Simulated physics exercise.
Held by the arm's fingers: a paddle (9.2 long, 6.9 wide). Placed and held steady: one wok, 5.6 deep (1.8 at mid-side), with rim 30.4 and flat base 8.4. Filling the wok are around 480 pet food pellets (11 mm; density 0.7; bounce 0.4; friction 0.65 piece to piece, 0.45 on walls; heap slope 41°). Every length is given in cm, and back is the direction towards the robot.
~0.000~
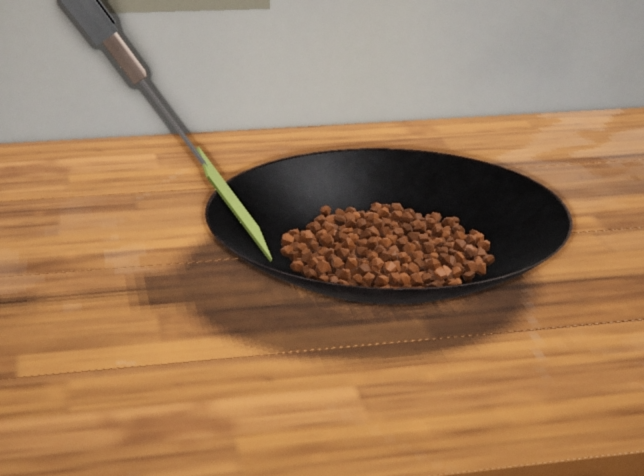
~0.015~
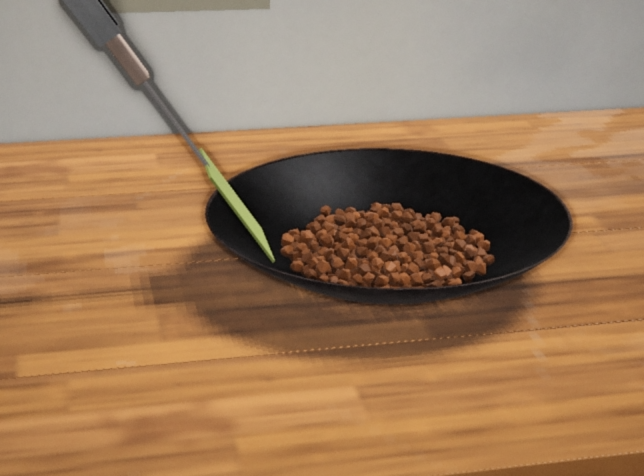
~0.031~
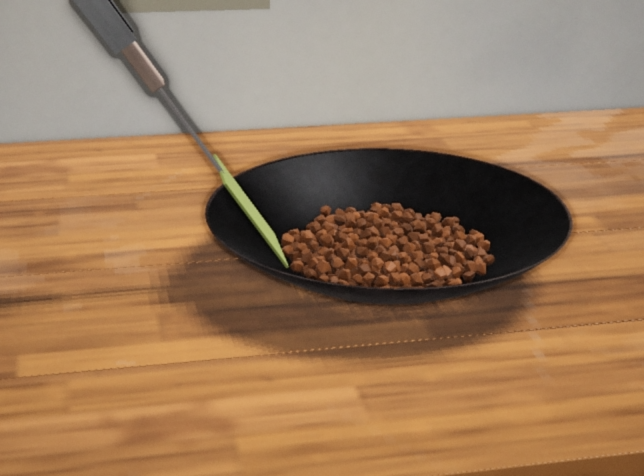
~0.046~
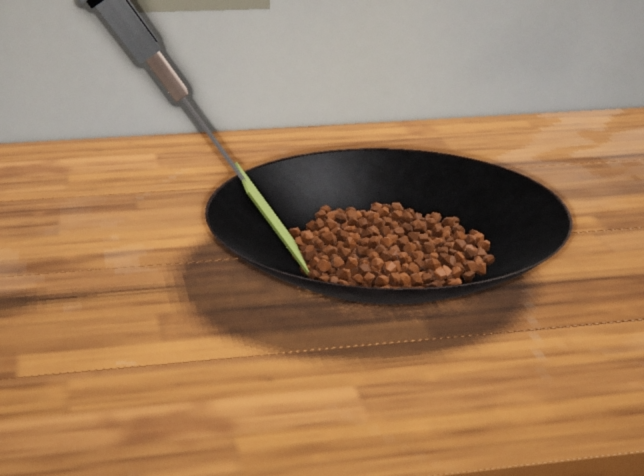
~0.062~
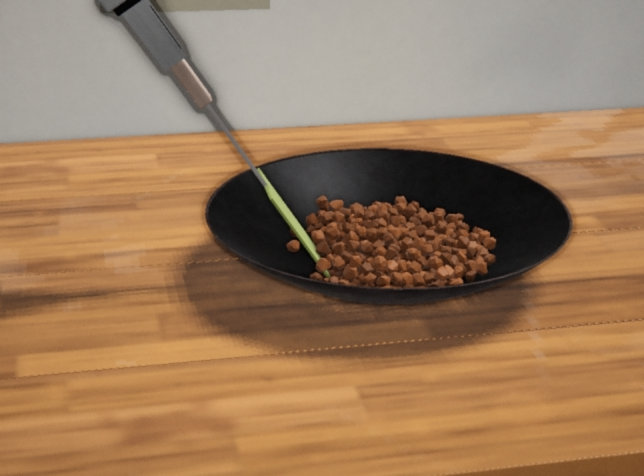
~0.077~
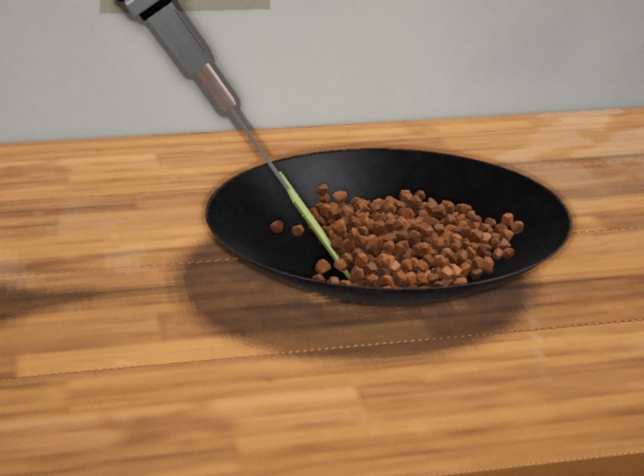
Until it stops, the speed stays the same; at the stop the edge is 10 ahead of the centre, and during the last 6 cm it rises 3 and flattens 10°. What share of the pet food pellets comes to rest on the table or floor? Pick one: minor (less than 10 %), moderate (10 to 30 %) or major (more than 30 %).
Major.
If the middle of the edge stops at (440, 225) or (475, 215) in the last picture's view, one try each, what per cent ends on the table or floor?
Close to 10 and close to 30 per cent, respectively.
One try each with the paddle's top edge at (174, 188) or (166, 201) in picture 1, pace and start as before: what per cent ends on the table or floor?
About 40 and 40 per cent.
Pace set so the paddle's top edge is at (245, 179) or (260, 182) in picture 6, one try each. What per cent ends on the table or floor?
Roughly 25 per cent, then roughly 35 per cent.
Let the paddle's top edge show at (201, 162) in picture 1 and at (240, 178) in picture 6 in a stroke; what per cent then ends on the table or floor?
My guess would be close to 15 per cent.
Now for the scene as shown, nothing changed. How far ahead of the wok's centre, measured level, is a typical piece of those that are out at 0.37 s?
It sits close to 30 cm ahead of the middle.
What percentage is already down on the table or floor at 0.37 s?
Estimate: About 25 percent.
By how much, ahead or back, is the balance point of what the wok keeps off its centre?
It rests close to 4.0 centimetres ahead of centre.
By 0.11 s, sloping 57°, highest piece 8 above the table; 474 in the wok, 2 on the blade or in flight.
By 0.15 s, sloping 55°, highest piece 11 above the table; 466 in the wok, 10 on the blade or in flight.
By 0.37 s, sloping 47°, highest piece 13 above the table; 272 in the wok, 122 on the table or floor, 82 on the blade or in flight.
By 1.42 s, sloping 47°, highest piece 6 above the table; 272 in the wok, 204 on the table or floor.
Final count, 272 in the wok, 204 on the table or floor. That is 43 % on the table or floor.
